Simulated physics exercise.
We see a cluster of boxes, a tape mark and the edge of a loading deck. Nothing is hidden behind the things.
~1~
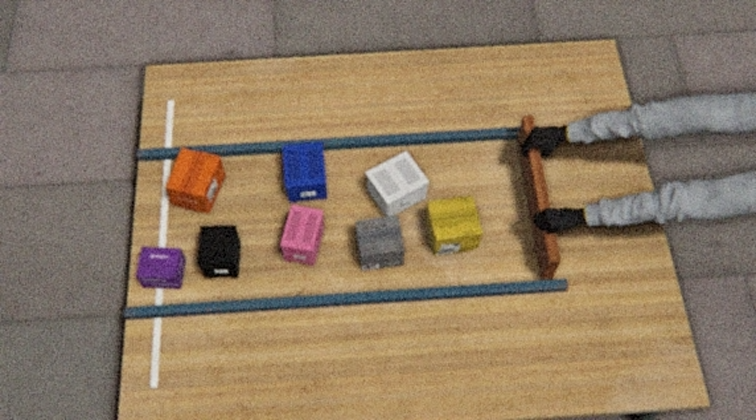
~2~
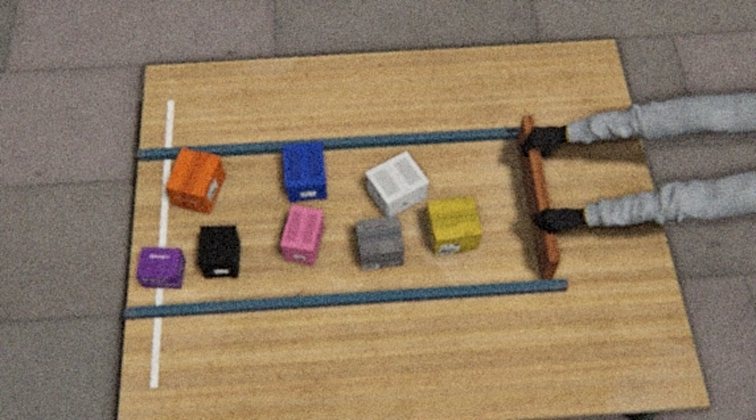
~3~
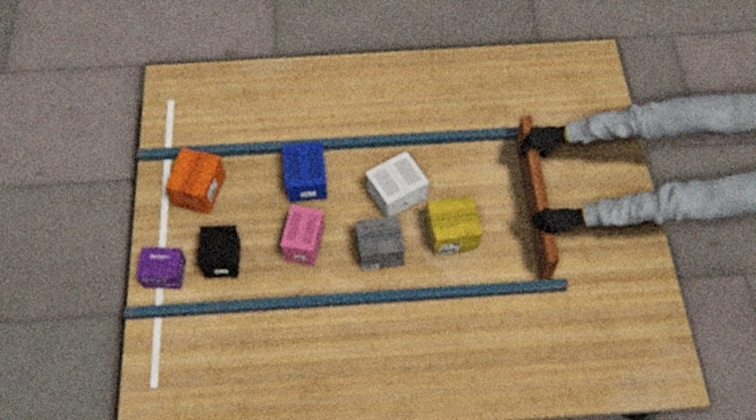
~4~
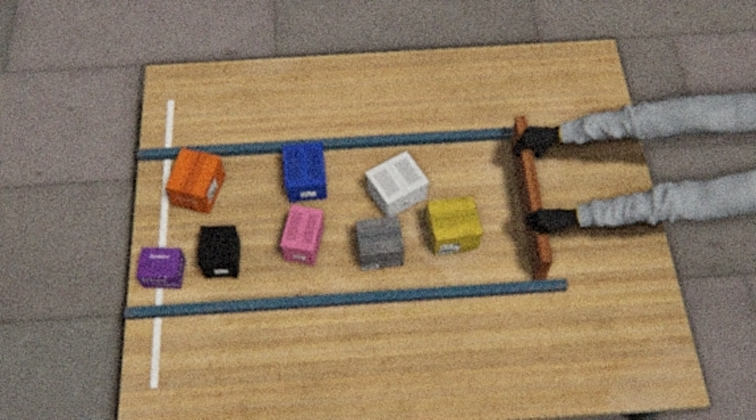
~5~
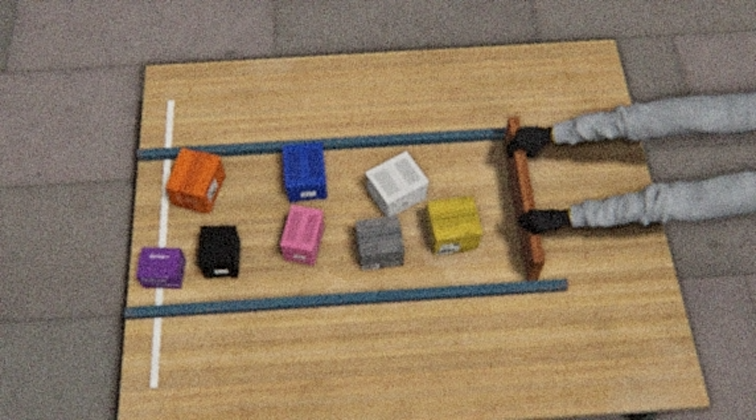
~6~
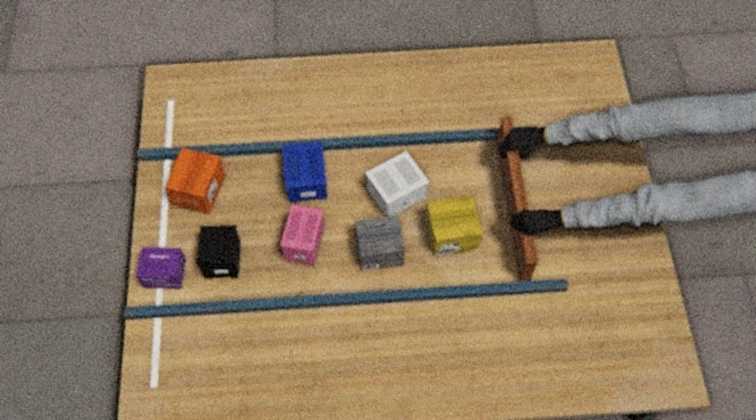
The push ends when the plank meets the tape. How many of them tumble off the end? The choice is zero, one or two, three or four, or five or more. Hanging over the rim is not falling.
As it turns out, the number that fall off is five or more.
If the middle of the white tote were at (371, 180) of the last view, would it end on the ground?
Then it remains up.
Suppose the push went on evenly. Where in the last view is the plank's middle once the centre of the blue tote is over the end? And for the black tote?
At (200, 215) for the blue tote; at (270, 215) for the black tote.
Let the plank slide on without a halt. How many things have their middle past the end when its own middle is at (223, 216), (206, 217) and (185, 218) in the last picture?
The counts: 4, 4 and 6.
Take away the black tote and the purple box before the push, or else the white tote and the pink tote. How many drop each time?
It would be 4 and 4.
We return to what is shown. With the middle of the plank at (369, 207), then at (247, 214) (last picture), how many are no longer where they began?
5 and 8.
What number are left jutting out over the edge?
2 of them.
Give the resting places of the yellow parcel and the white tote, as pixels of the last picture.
Near (135, 245) and (138, 192).
Early on, none off yet; purple box at rest near (162, 268); orange parcel at rest near (196, 181); black tote at rest near (220, 253).
Finally, the number that fall off is five or more; lost, grey box, blue tote, pink tote, black tote, orange parcel and purple box.
